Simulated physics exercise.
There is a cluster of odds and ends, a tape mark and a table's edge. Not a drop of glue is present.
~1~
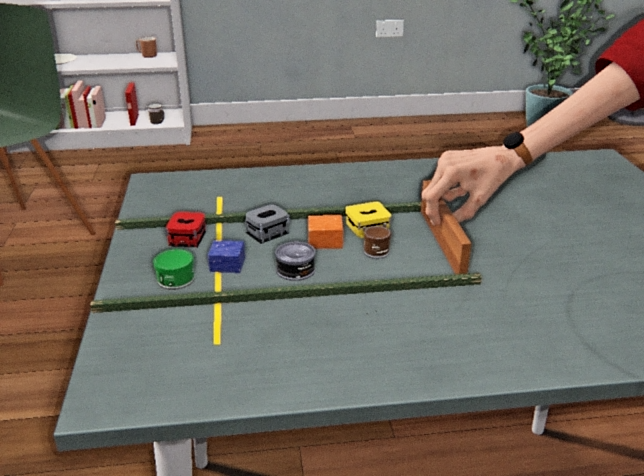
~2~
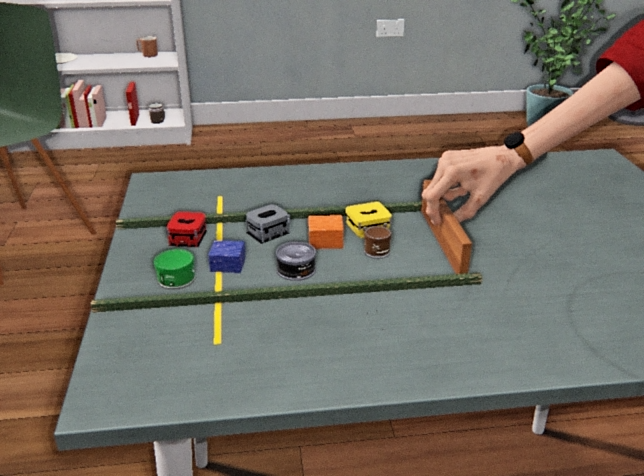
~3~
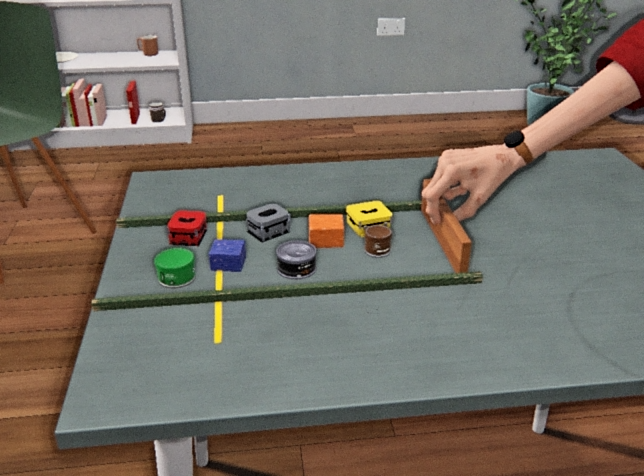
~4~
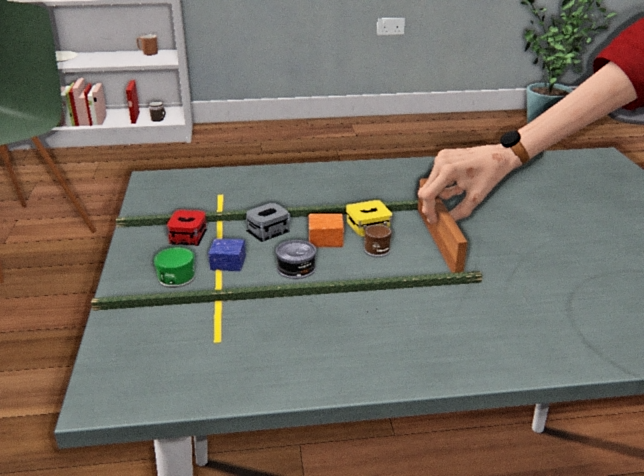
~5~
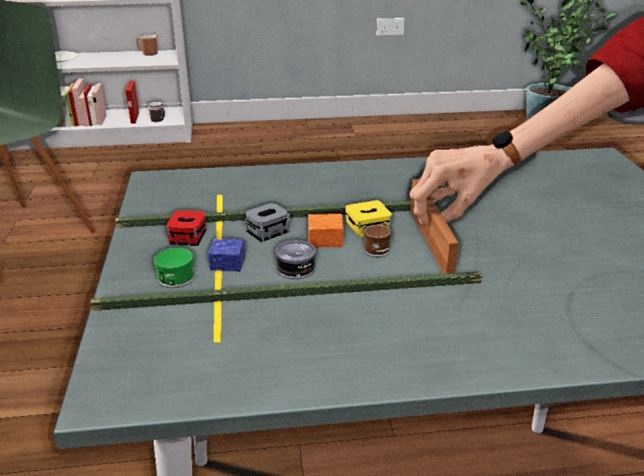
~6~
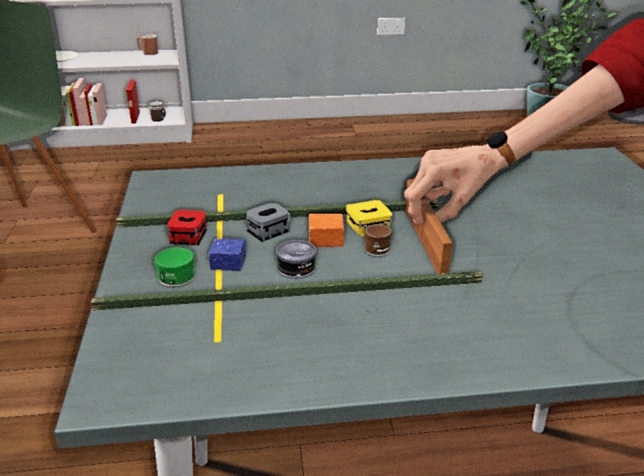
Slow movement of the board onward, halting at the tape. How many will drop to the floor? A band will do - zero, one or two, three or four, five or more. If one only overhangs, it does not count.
Missing: None.
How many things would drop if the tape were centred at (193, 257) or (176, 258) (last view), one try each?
In that order 1 and 1.
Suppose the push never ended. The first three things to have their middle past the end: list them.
First the red case, next the grey case, then the green tin.
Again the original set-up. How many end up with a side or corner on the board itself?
Looks like 3 of them, all told.
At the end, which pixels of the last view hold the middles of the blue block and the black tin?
Result: One at about (171, 260), the other at about (198, 270).
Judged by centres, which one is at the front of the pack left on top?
Red case.
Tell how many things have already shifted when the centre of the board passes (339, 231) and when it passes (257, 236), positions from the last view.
Note: First position 3; second position 8.
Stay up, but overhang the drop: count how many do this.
0, I think.
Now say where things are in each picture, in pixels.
Green tin (175, 269); red case (187, 230); blue block (227, 257); board (444, 226); tape (219, 258), in the first frame.
Red case (187, 230); board (444, 226), in the second frame.
Blue block (228, 256); yellow case (369, 220), in the third frame.
Green tin (175, 268); black tin (296, 259), in the fourth frame.
Red case (187, 228); orange block (326, 231), in the fifth frame.
Green tin (176, 267); red case (188, 228); blue block (228, 255); board (427, 225); tape (219, 255), in the sixth frame.
Soon after, none off yet; green tin at rest near (176, 267); red case at rest near (188, 228); blue block at rest near (228, 255).
Then, none off yet; green tin moving near (165, 269); red case moved about its own width near (161, 229); blue block moved about its own width near (203, 259).
At rest, the number that fall off is zero.
